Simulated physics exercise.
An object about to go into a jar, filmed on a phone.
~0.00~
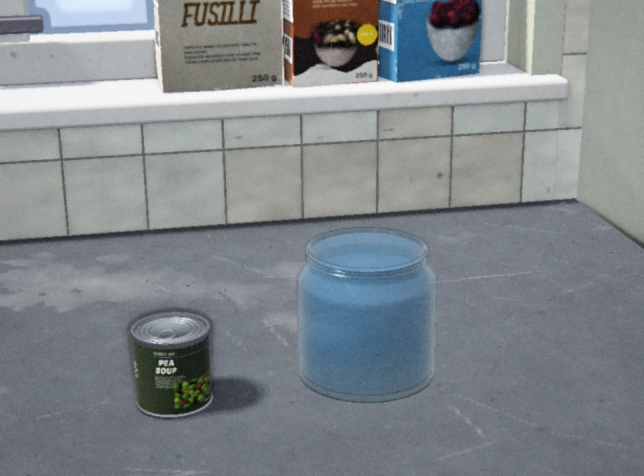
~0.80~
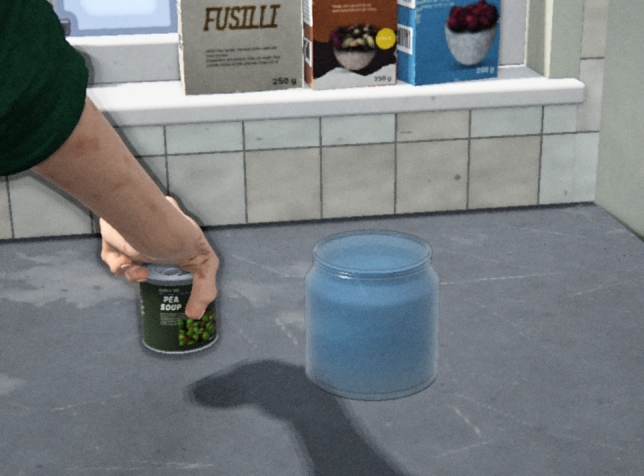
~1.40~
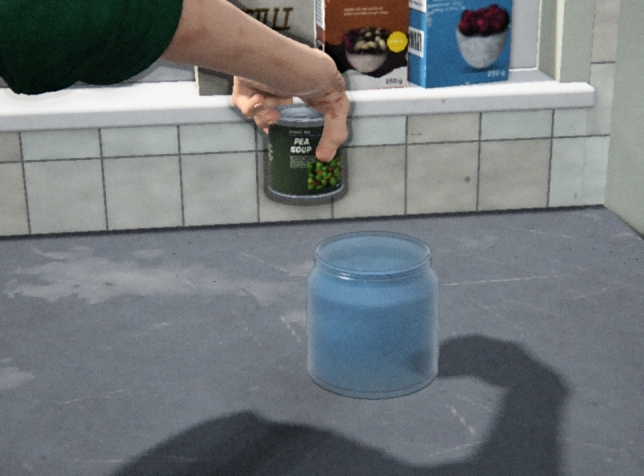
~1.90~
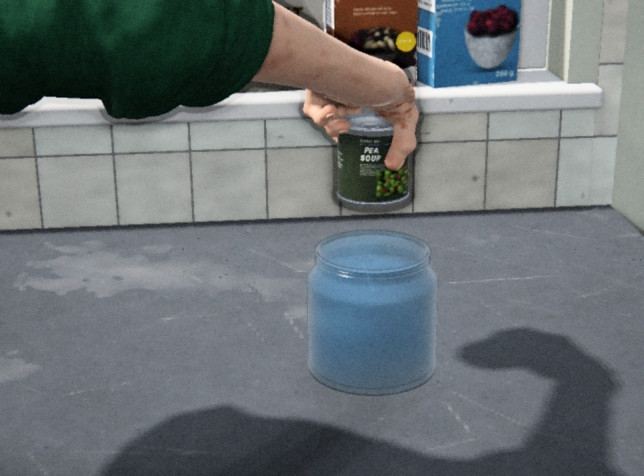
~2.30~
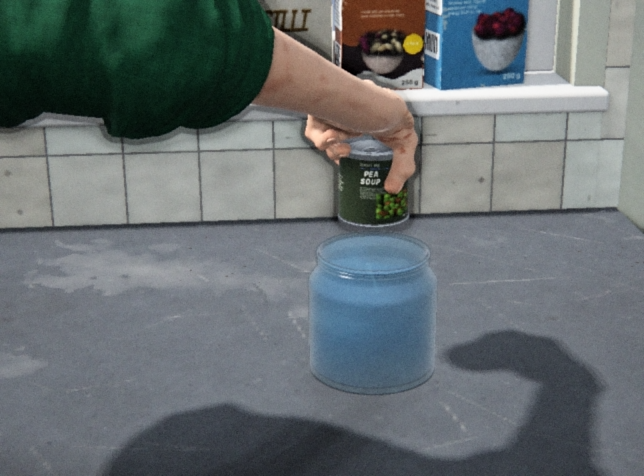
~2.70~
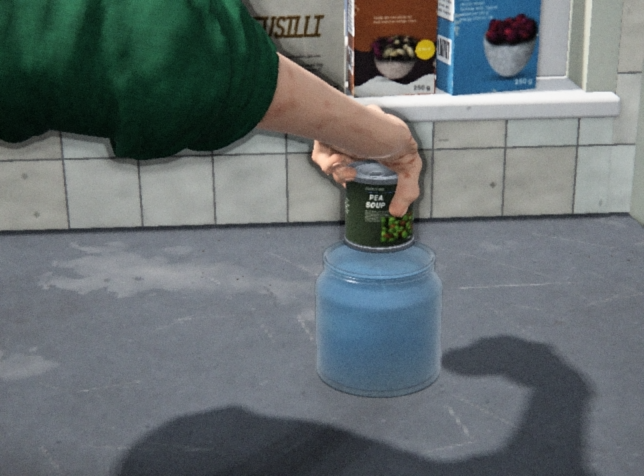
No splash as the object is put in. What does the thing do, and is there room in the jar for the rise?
Well, it heads down, and as for the jar, it spills.
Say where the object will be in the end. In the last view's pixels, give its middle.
Around (378, 330).
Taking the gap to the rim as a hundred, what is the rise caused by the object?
Some 580 per cent, by my count.
After 3.0 s, the tin of food enters the water; the jar is full to the brim; a puddle lies round it.
After 3.4 s, the tin of food goes on down; the jar is full to the brim; a puddle lies round it.
After 5.0 s, the tin of food rests at the bottom; the jar is full to the brim; a puddle lies round it.
